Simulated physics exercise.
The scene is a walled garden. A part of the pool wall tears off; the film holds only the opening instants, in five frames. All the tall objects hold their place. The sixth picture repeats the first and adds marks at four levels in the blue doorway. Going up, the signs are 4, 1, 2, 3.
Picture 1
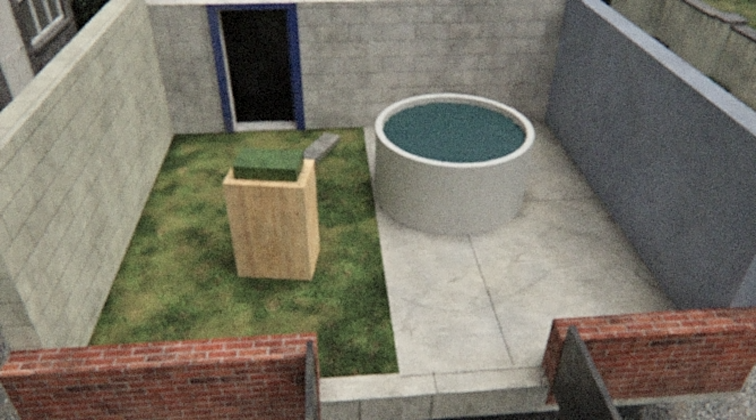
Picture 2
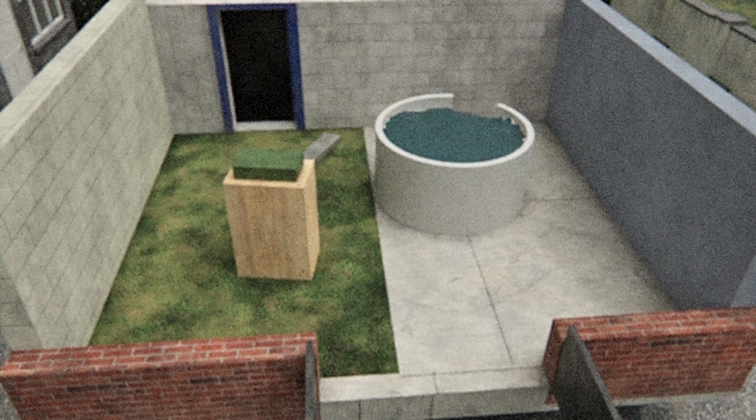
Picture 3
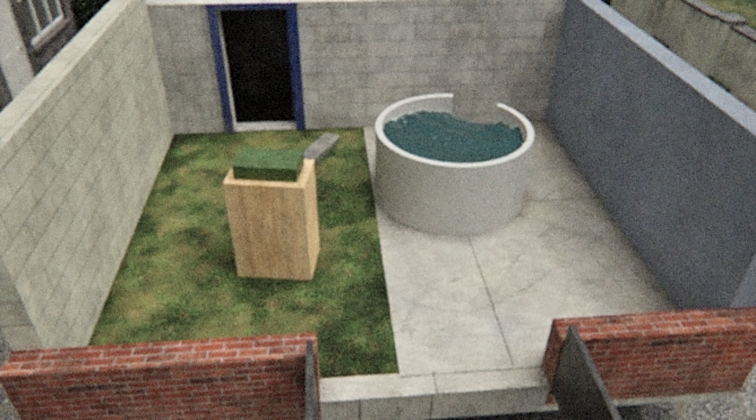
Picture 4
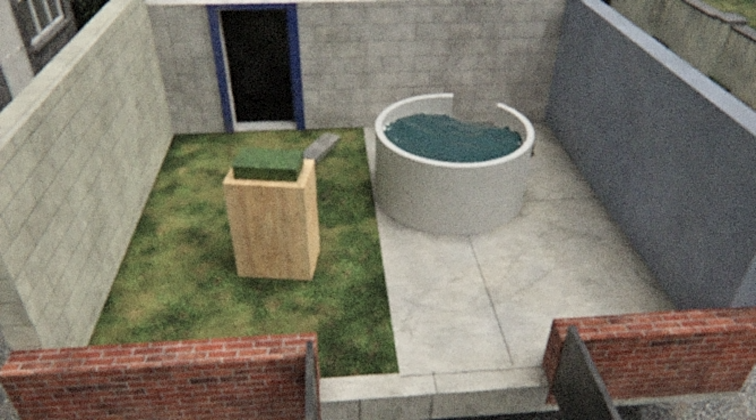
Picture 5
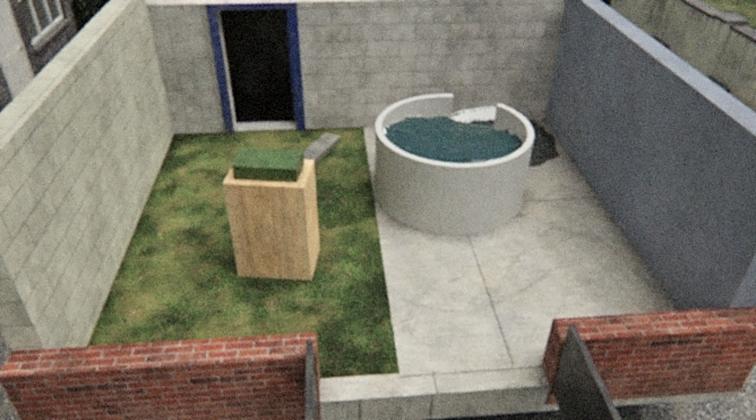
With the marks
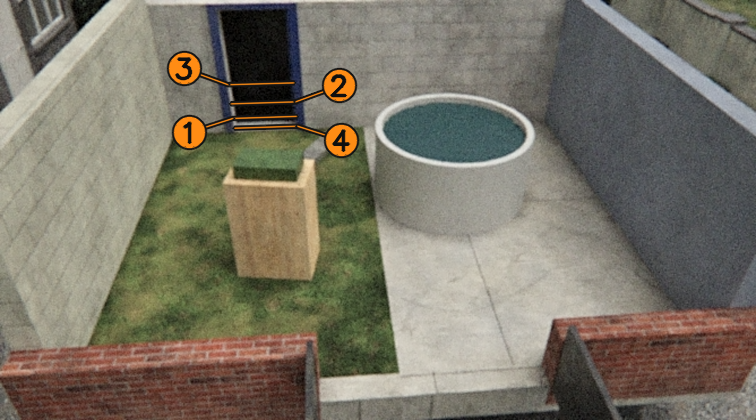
At first, a round, pale-walled pool of still blue-green water stands full on the paving of a walled garden, beside a wooden box on grass. Then a gap opens in its far rim, and the water ripples and sinks a little, before a dark wet patch appears on the paving behind it, at right.
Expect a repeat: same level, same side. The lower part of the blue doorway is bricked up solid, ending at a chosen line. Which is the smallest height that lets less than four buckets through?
The limit is 4.
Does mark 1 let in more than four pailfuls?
No, that is safe.
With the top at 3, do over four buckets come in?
No, not at all.
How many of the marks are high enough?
All four.
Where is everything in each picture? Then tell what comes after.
Water in the pool at rest, its middle at (453, 133); foot of the blue doorway at (266, 130); open gate at (437, 321), in the first picture.
Water covers 1 % of the ground, its front hidden from here, in the second picture.
Water covers 3 % of the ground, its front hidden from here, in the third picture.
Water covers 6 % of the ground, its front hidden from here, in the fourth picture.
Front seen at (528, 119), 9 % of the ground wet, in the fifth picture.
On the marked copy, 1 at (264, 117); 2 at (263, 102); 3 at (261, 83); 4 at (266, 127); from the bottom up 4, 1, 2, 3.
For mark 1, nothing gets over.
For mark 2, nothing gets over.
For mark 3, nothing gets over.
For mark 4, a splash gets over, under a bucket.
